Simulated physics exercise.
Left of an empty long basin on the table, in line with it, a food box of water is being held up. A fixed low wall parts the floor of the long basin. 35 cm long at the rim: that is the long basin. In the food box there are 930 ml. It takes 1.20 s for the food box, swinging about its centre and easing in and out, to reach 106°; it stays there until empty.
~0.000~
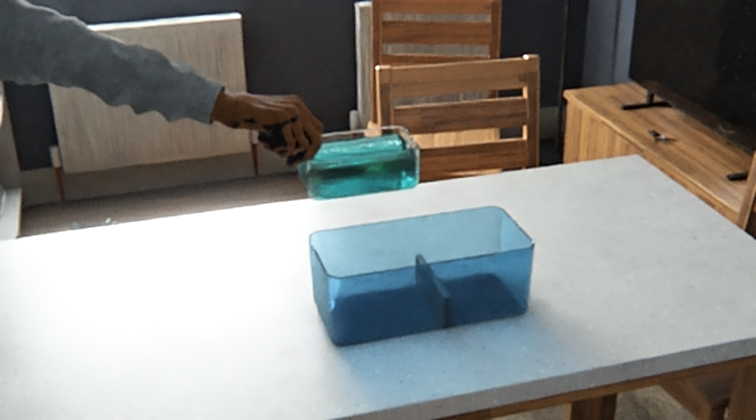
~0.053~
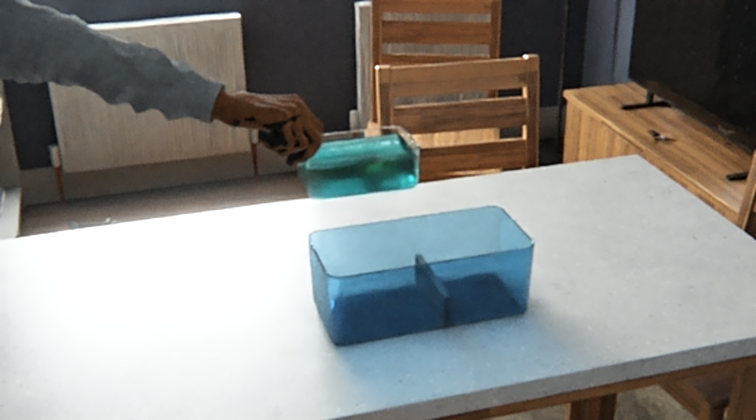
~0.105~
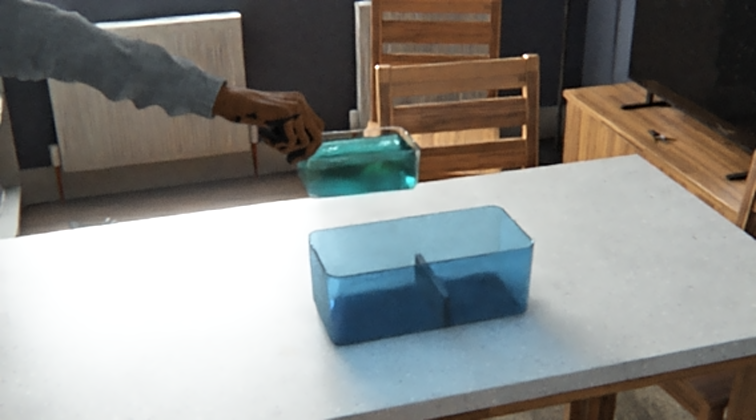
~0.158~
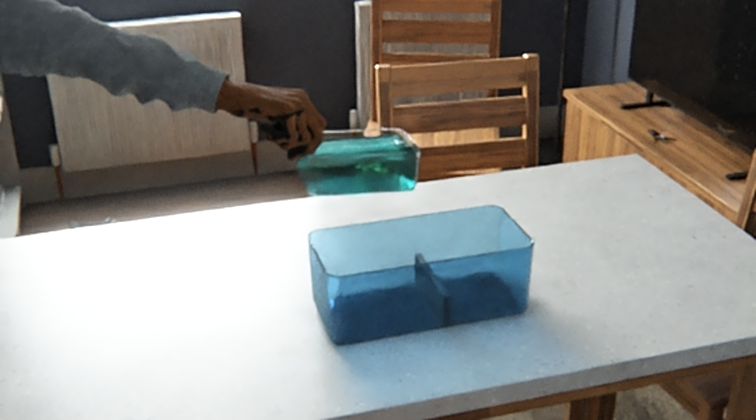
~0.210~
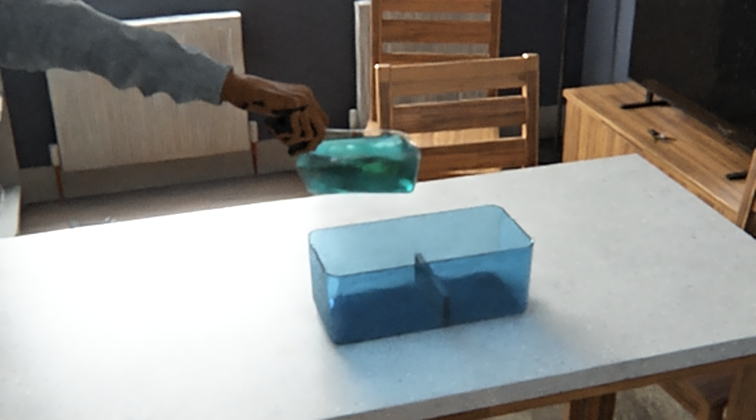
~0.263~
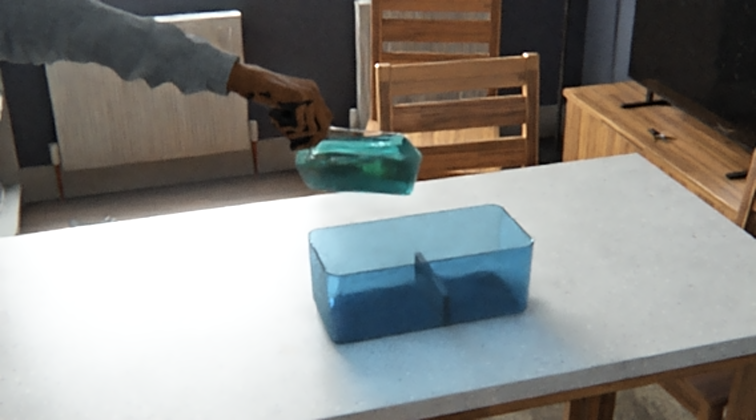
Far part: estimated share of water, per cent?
71 per cent.
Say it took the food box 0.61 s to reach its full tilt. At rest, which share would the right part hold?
In that case, some 60 percent.
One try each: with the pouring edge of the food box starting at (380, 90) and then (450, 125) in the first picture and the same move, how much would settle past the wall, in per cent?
55 in a hundred, followed by 75 in a hundred.
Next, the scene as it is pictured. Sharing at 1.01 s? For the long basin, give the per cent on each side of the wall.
Near 14 on the left, 70 on the right.
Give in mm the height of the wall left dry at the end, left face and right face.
It's around 48 mm on the left side and around 26 mm on the right side.
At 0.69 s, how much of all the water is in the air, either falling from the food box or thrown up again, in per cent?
Roughly 42 percent.
By 0.69 s the tilt is 66° and 32 per cent is still to pour, 1 is left of the wall and 24 right of it.
By 1.01 s the tilt is 100° and 6 per cent is still to pour, 14 is left of the wall and 71 right of it.
By 1.34 s the tilt is 106° and 0 per cent is still to pour, 23 is left of the wall and 71 right of it.
By 1.70 s the tilt is 106° and 0 per cent is still to pour, 24 is left of the wall and 71 right of it.
At rest 24 per cent lies left of the wall, 71 right of it and 5 outside.
